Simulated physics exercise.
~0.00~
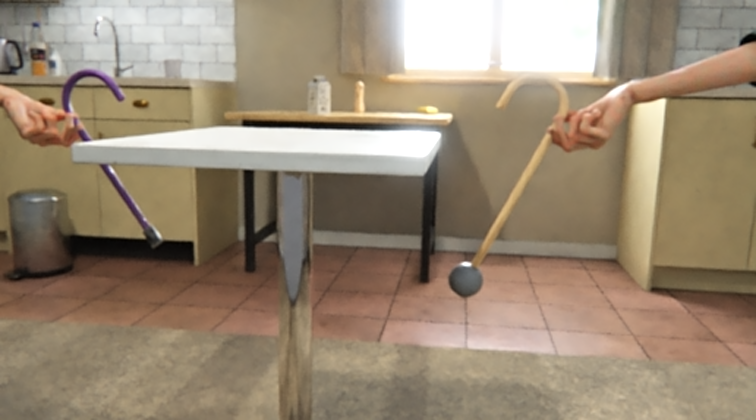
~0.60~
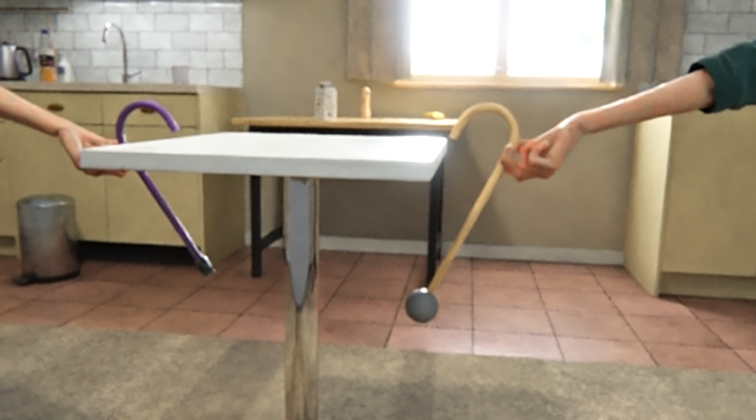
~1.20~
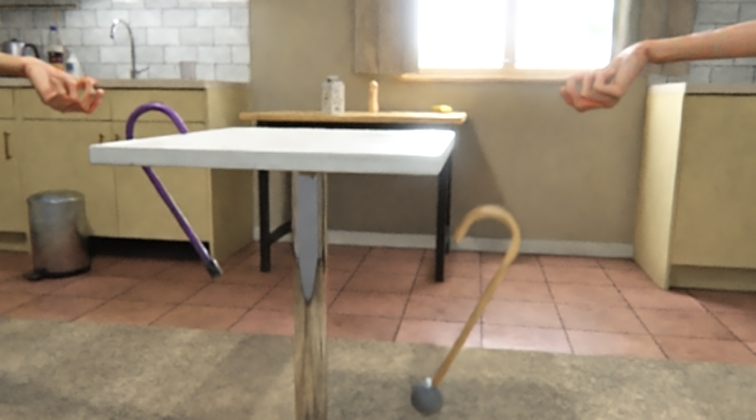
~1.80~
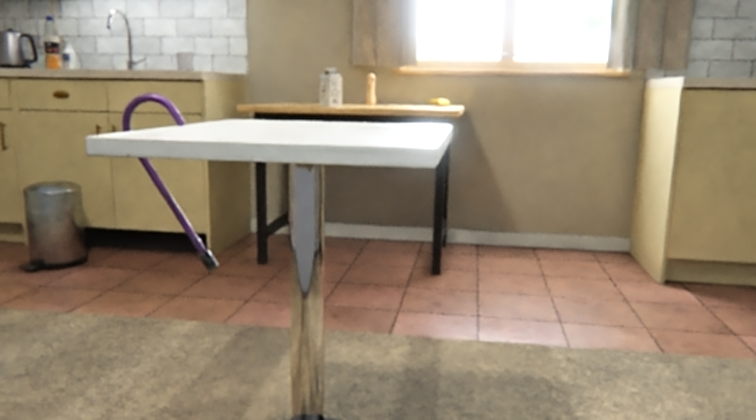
In the video, two hands bring a purple cane and a tan, hook-handled object with a round grey end to opposite edges of a white table, then let go. The grey-ended object drops on the right and is gone from view, while the purple cane stays hooked on the left edge.
